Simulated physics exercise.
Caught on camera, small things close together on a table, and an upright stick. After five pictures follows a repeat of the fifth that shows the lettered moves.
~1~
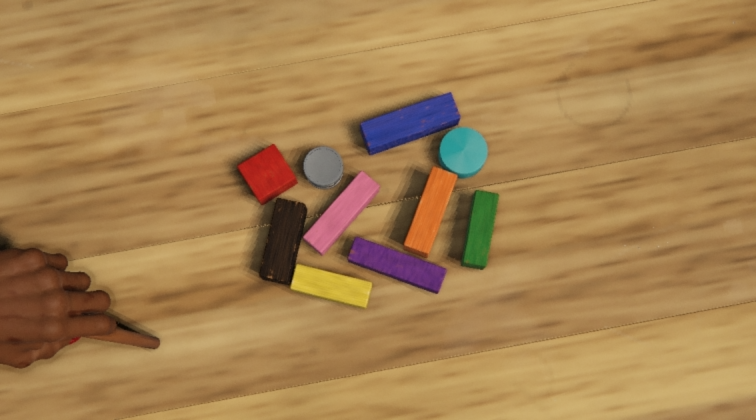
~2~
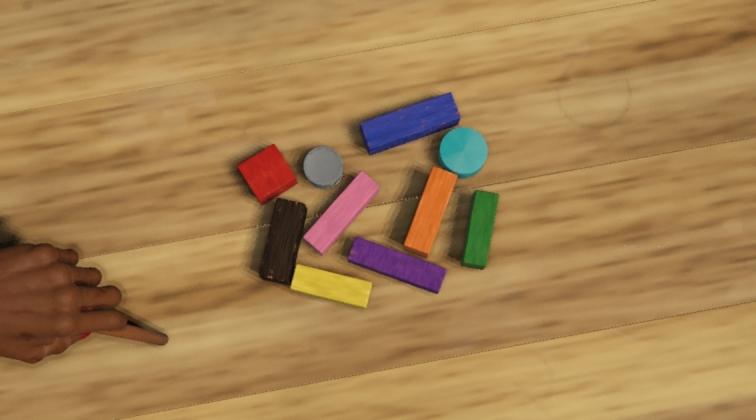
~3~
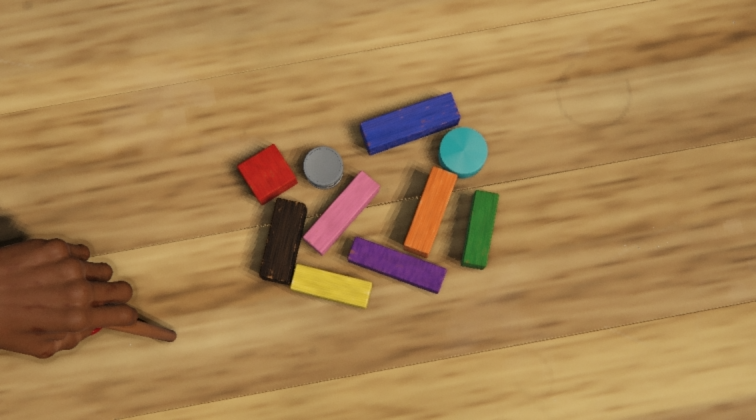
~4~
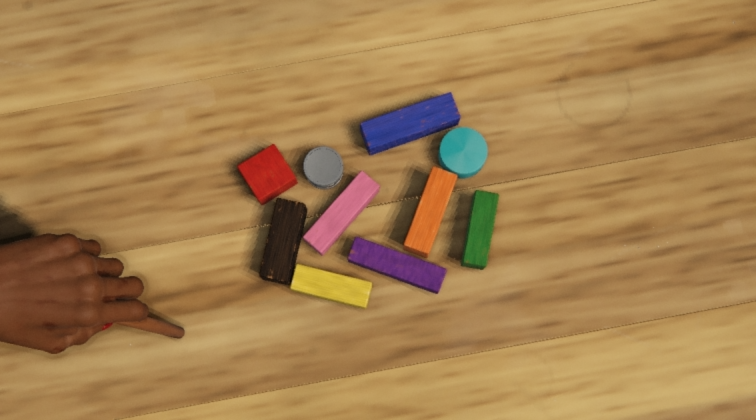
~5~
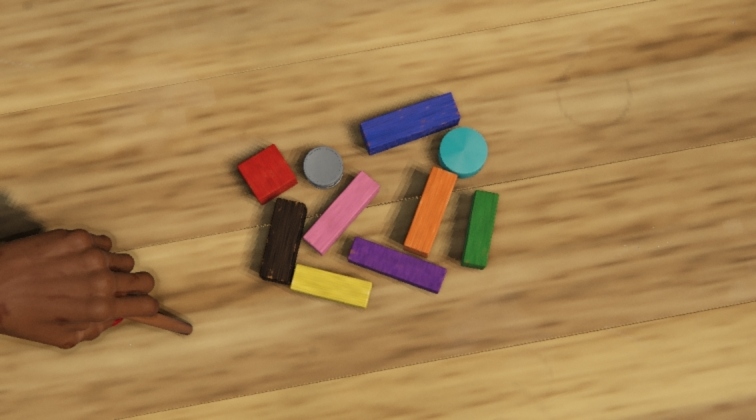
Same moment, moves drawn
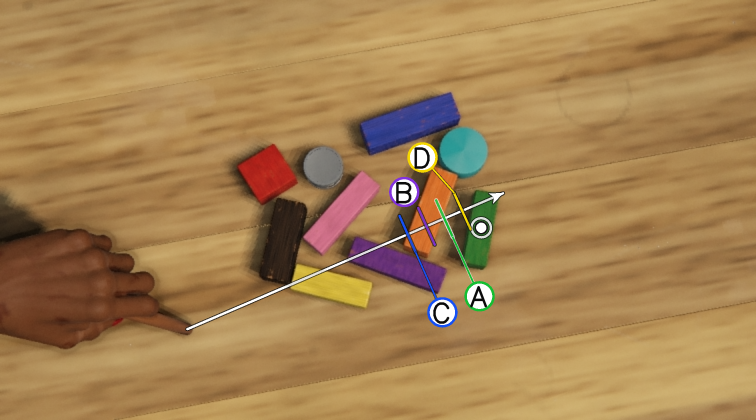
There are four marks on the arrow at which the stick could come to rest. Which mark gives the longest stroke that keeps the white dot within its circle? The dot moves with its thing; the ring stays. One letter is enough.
Stop at C.
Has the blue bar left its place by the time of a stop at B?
No.
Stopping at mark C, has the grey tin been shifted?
No.
On the copy, A at (445, 218); B at (426, 227); C at (408, 234); D at (462, 211); the arrow from (187, 329) to (503, 193); the white dot at (481, 228).
On C. First, foot of the stick (268, 295).
Then, foot of the stick (347, 261); yellow bar (378, 292); black bar (292, 229).
Finally, foot of the stick (408, 234); yellow bar (378, 295); purple bar (432, 260); the dot is still in its ring.
By contrast, A shifts the dotted thing to (515, 232); B shifts the dotted thing to (498, 231); D shifts the dotted thing to (529, 235).
